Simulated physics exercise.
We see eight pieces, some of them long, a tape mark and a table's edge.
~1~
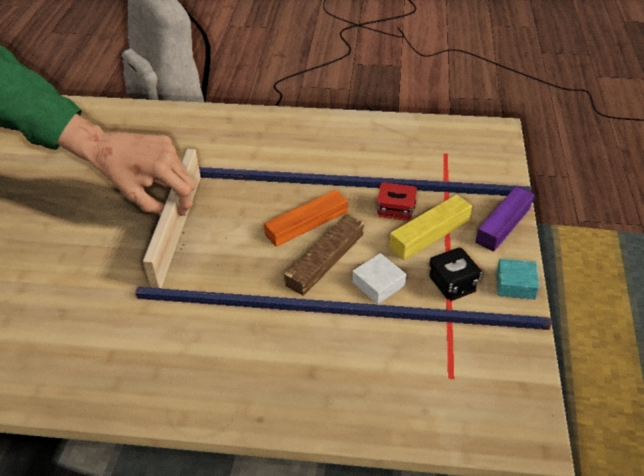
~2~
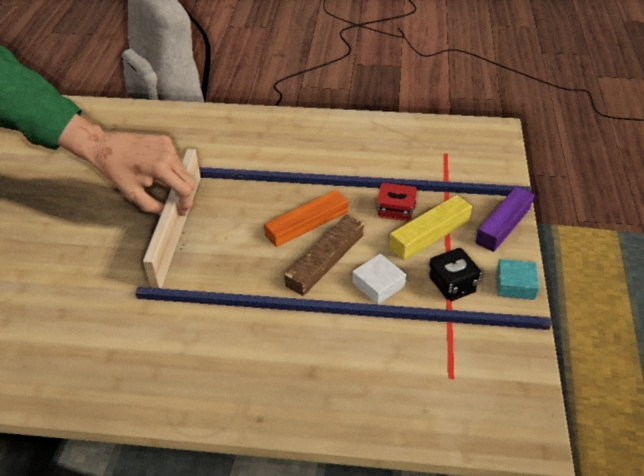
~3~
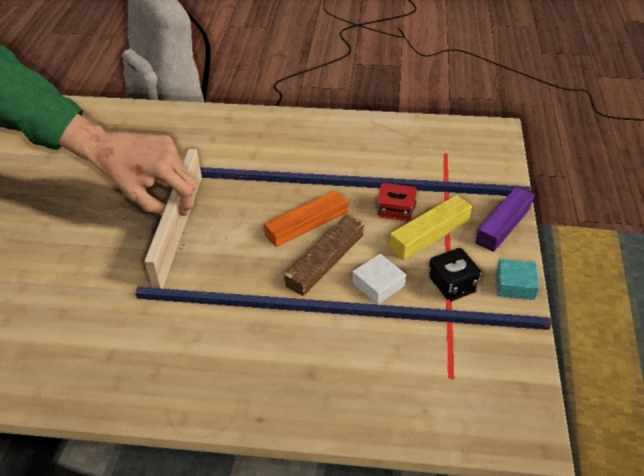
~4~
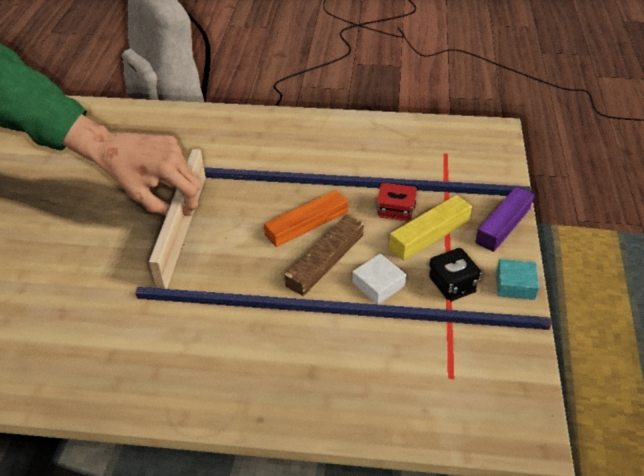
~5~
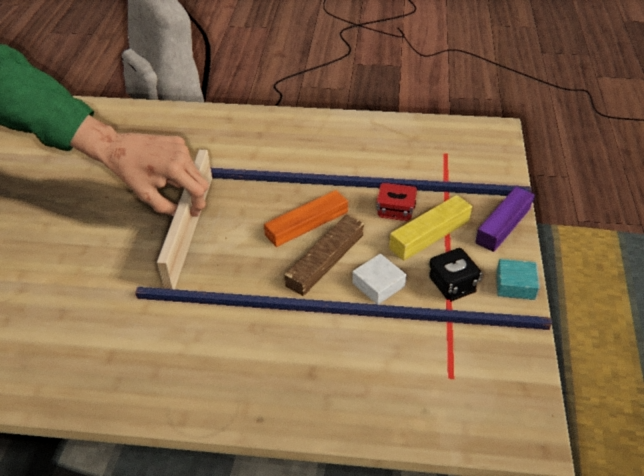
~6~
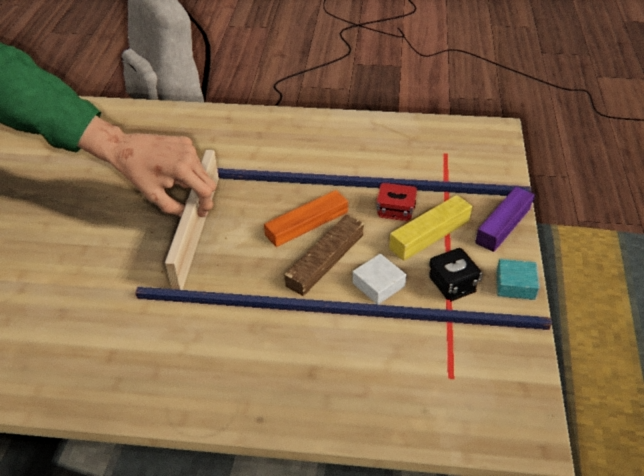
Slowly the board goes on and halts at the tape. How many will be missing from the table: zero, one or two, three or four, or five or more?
As it turns out, the number that fall off is one or two.
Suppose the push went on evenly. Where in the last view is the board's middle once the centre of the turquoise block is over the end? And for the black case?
For the turquoise block at (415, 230), for the black case at (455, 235).
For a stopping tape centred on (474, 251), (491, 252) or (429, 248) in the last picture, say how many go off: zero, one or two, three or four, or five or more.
One after another: 3 or 4; 3 or 4; one to two.
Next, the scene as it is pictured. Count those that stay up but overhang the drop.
1 of them.
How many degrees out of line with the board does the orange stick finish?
About 0°.
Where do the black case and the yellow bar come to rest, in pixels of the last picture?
About (542, 277), and the other about (513, 237).
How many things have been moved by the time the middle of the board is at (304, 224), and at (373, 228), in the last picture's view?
2 and 6.
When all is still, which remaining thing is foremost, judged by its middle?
It is the black case.
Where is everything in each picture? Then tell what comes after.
Turquoise block (517, 279); purple stick (505, 218); black case (454, 275); board (175, 216); tape (448, 249), in the first picture.
Purple stick (505, 219); brown bar (326, 254), in the second picture.
Black case (454, 275); board (176, 216), in the third picture.
Turquoise block (517, 279); white block (379, 279), in the fourth picture.
Purple stick (505, 219); red case (397, 203), in the fifth picture.
Turquoise block (517, 279); purple stick (505, 219); black case (454, 275); board (195, 217); tape (448, 249), in the sixth picture.
Soon after, none off yet; turquoise block at rest near (517, 279); purple stick at rest near (505, 219); black case at rest near (454, 275).
In the end, the number that fall off is one or two; gone, purple stick and turquoise block.
